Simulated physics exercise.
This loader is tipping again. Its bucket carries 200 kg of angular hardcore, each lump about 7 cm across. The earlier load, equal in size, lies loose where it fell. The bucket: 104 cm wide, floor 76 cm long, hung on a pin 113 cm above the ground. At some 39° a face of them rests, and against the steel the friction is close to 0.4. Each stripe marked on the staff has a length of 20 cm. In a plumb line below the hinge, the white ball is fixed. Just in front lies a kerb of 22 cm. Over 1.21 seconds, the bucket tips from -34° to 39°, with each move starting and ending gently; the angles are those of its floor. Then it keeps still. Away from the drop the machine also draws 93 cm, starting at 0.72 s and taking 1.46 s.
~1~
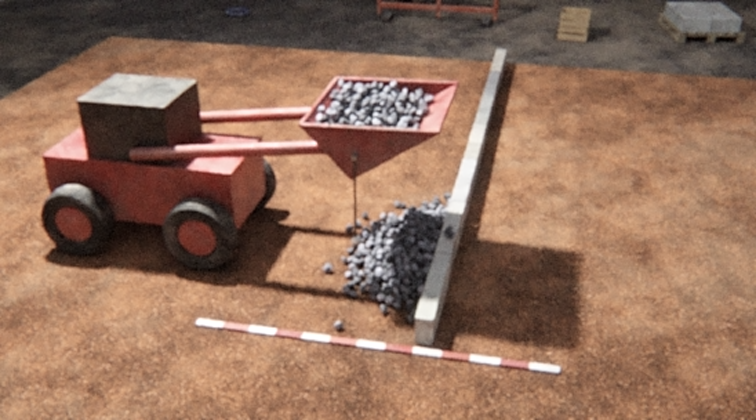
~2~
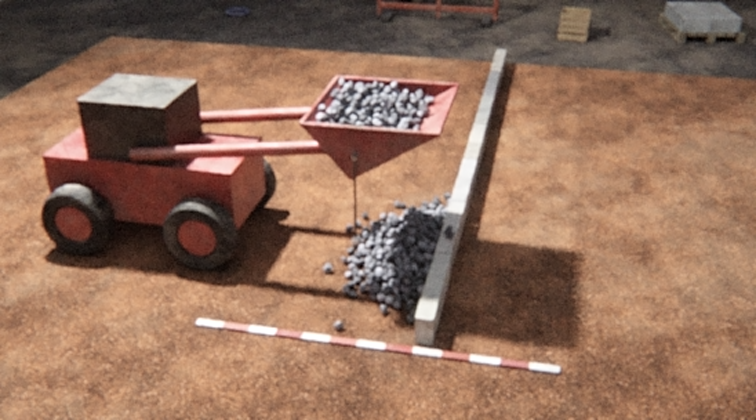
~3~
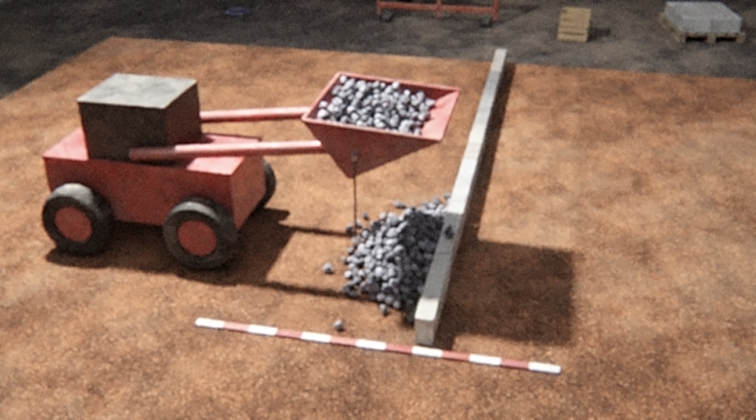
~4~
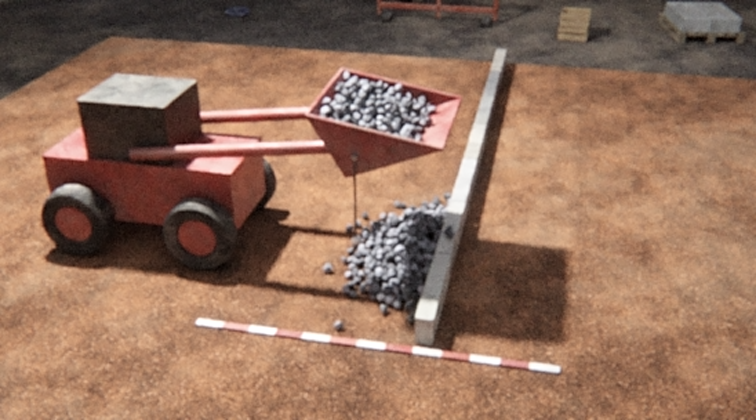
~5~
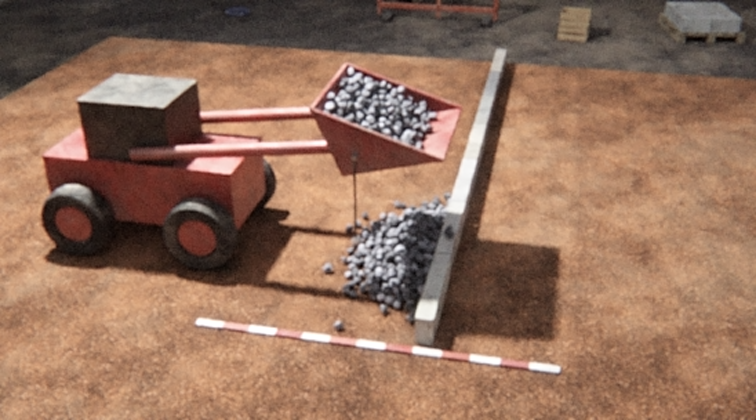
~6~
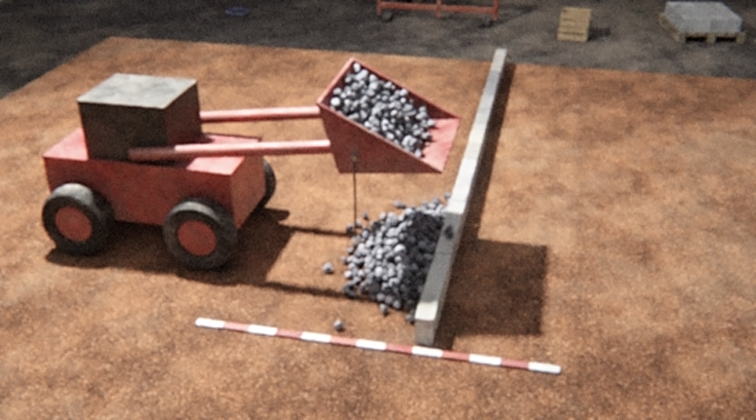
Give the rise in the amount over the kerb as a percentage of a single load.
3 %.
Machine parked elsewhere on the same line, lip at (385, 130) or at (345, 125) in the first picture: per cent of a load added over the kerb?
Some 0 percent first and 0 percent second.
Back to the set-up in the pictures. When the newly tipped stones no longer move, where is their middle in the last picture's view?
Near (399, 237).
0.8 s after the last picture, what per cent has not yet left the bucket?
Still inside: Some 35 %.
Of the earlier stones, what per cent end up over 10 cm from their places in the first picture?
I'd put it at about 5 per cent.
Then, 0.4 s after the last picture the floor is at 28°; in per cent of one load, 100 in the bucket, 100 on this side of the kerb; the foremost stones are at (439, 243).
Then, 0.8 s after the last picture the floor is at 39°; in per cent of one load, 36 in the bucket, 164 on this side of the kerb; the foremost stones are at (448, 228).
Then, 2.1 s after the last picture the floor is at 39°; in per cent of one load, 0 in the bucket, 197 on this side of the kerb, 3 over the kerb; the foremost stones are at (486, 269).
Then, 4.6 s after the last picture the floor is at 39°; in per cent of one load, 0 in the bucket, 197 on this side of the kerb, 3 over the kerb; the foremost stones are at (486, 269). Net gain over the kerb, 3.
